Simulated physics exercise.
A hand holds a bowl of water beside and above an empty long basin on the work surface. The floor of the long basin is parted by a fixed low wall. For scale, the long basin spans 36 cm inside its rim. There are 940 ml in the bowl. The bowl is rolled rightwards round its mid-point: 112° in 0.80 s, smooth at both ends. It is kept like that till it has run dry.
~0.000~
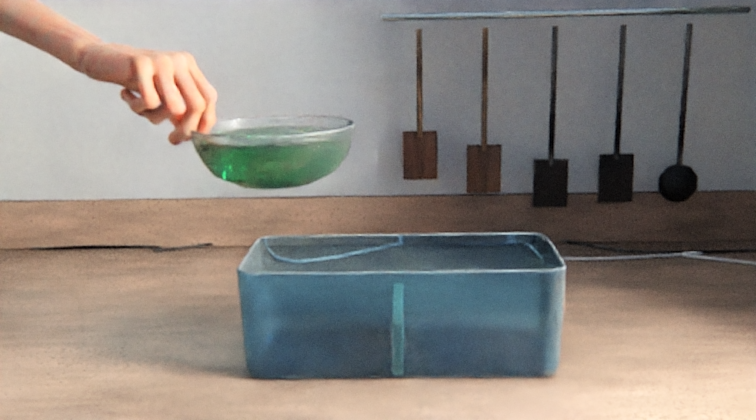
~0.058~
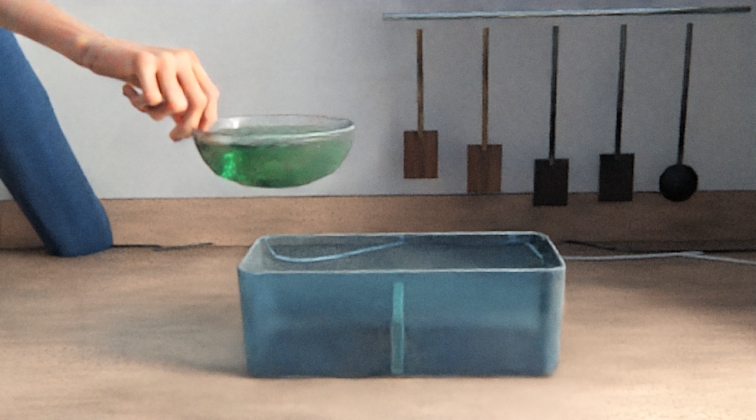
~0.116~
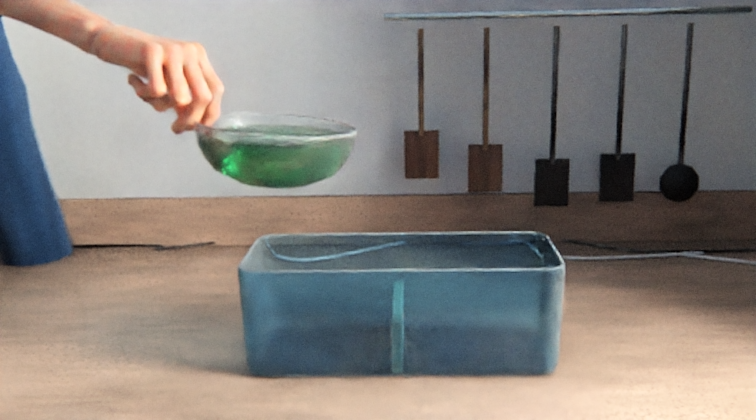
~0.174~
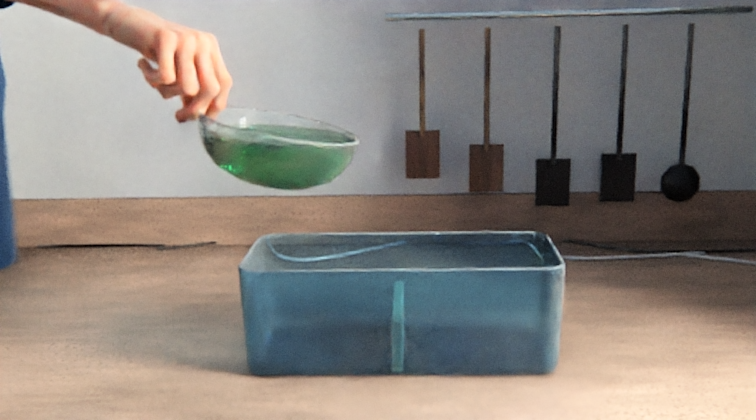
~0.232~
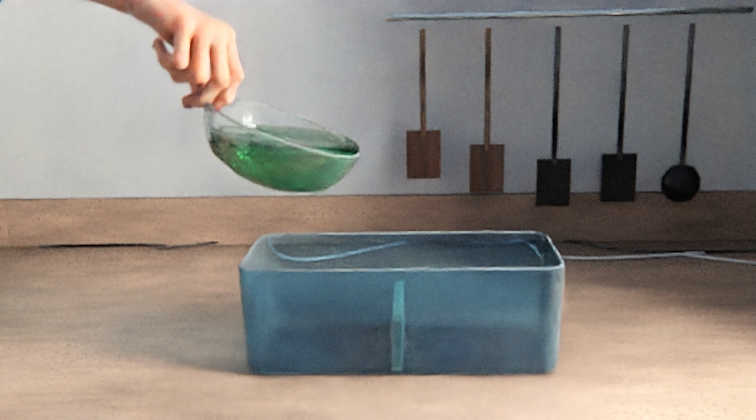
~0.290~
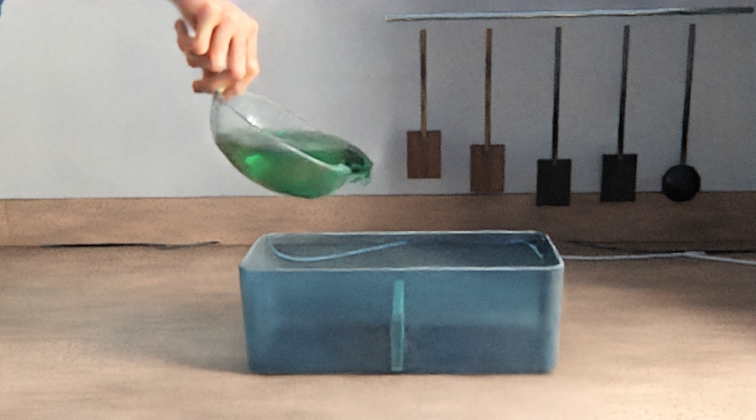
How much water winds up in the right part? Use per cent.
Roughly 48 per cent is past the wall.
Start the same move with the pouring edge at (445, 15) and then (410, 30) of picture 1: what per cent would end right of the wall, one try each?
In turn about 80 and 80 per cent.
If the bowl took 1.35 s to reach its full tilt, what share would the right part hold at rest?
Then about 60 per cent.
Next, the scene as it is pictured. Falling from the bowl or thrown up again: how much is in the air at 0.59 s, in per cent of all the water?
About 16 per cent.
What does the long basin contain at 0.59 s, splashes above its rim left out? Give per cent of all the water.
Near 80 in a hundred.
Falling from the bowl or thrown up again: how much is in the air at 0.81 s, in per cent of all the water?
Some 7 per cent.
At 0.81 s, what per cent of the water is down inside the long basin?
About 90 per cent.
After 0.59 s the tilt is 94° and 5 per cent is still to pour, 31 is left of the wall and 48 right of it.
After 0.81 s the tilt is 112° and 0 per cent is still to pour, 45 is left of the wall and 46 right of it.
After 1.05 s the tilt is 112° and 0 per cent is still to pour, 47 is left of the wall and 48 right of it.
After 1.30 s the tilt is 112° and 0 per cent is still to pour, 48 is left of the wall and 48 right of it.
In the end 48 per cent lies left of the wall, 48 right of it and 4 outside.
